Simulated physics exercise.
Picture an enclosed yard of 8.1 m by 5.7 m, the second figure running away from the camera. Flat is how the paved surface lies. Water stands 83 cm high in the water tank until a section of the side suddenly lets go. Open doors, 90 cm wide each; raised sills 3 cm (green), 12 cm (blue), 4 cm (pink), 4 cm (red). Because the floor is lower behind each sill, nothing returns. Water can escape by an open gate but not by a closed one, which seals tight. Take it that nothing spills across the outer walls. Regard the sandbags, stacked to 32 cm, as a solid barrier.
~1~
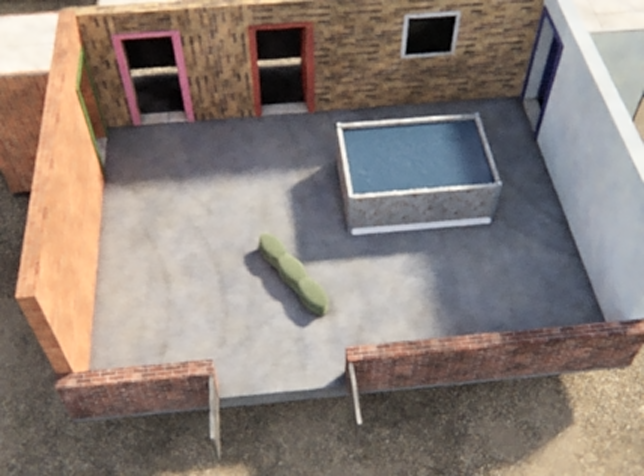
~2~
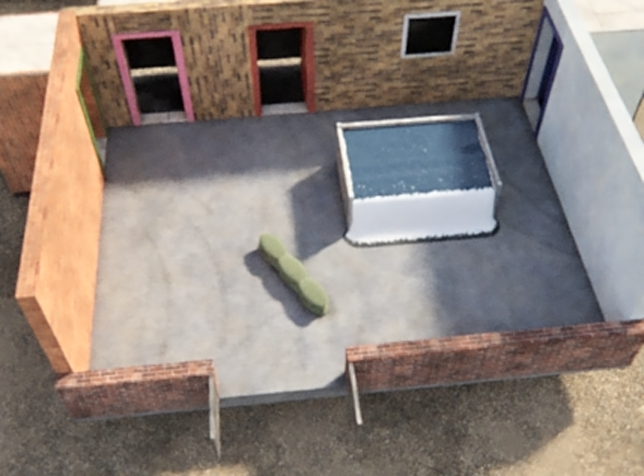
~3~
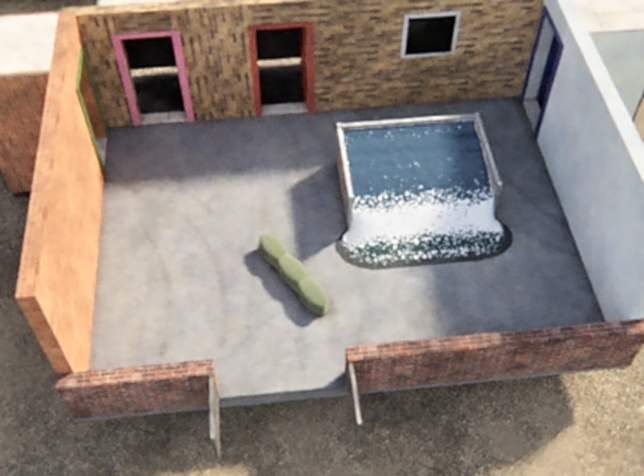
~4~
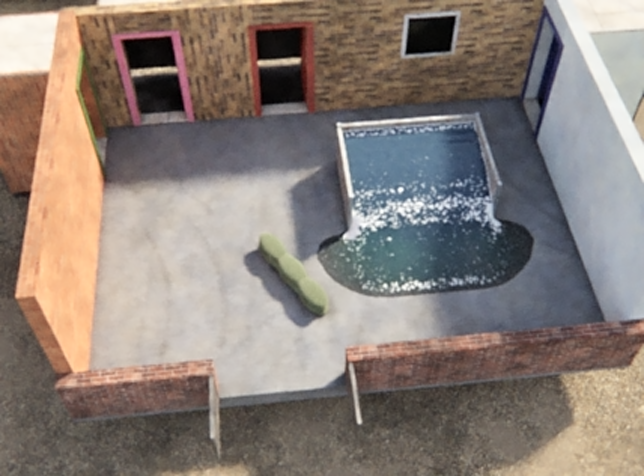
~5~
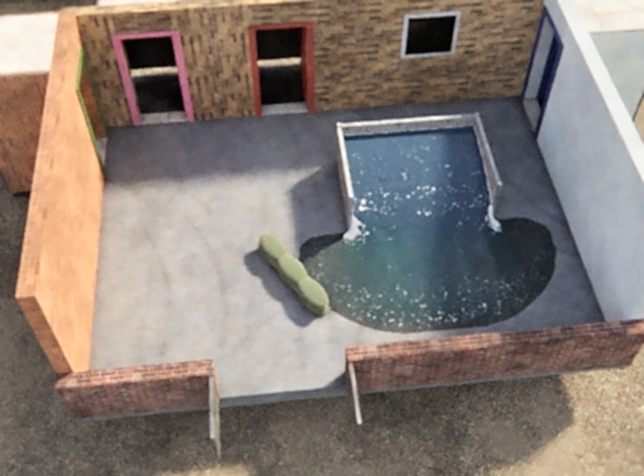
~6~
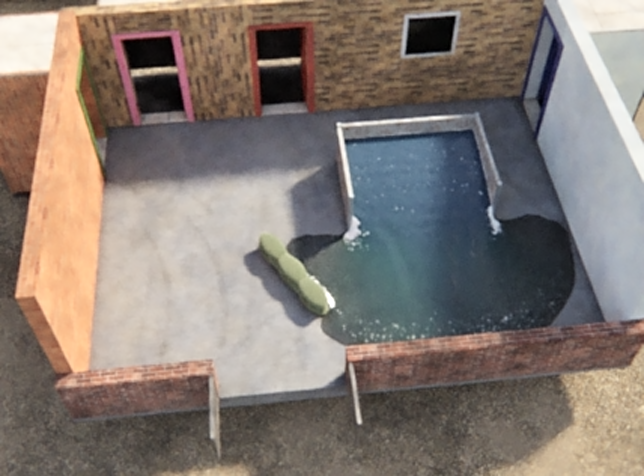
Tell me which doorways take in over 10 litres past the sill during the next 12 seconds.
Within those 12 seconds, the green door takes in over 10 litres; the blue door takes in over 10 litres; the pink door takes in over 10 litres; the red door takes in over 10 litres.
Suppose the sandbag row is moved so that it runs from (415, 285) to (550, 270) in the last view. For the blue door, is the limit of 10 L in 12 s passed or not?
Limit check - blue: Pass, within.
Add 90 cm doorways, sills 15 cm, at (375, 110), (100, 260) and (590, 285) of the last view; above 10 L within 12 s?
So, in the order given, it's shy of the mark, then shy of the mark, then beyond the mark.
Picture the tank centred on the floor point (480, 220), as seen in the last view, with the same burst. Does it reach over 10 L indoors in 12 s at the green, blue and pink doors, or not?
Well, green ends up beyond the mark, blue ends up inside the mark and pink ends up beyond the mark.
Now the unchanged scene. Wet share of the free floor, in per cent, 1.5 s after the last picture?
Wet share: Near 35 percent.
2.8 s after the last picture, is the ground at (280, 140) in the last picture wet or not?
By then the spot is spared.
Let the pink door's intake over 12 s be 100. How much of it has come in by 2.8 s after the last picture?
Some 0 in a hundred.
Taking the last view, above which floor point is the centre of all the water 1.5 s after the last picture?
Centre: Approx. (440, 283) px.
Then, 0.7 s after the last picture water covers 30 % of the floor and is deepest (51 cm) near (444, 351); green door not reached, blue door not reached, pink door not reached, red door not reached.
Then, 1.5 s after the last picture water covers 35 % of the floor and is deepest (52 cm) near (608, 345); green door not reached, blue door not reached, pink door not reached, red door not reached.
Then, 2.8 s after the last picture water covers 55 % of the floor and is deepest (26 cm) near (596, 347); green door not reached, blue door 3 cm at the sill, 0 L in, pink door not reached, red door not reached.
Then, 6.3 s after the last picture water covers 95 % of the floor and is deepest (16 cm) near (498, 101); green door 3 cm at the sill, 0 L in, blue door 16 cm at the sill, 53 L in, pink door 9 cm at the sill, 1 L in, red door 8 cm at the sill, 11 L in.
Then, 11.3 s after the last picture water covers 100 % of the floor and is deepest (10 cm) near (105, 165); green door 9 cm at the sill, 103 L in, blue door 6 cm at the sill, 59 L in, pink door 9 cm at the sill, 83 L in, red door 6 cm at the sill, 32 L in.
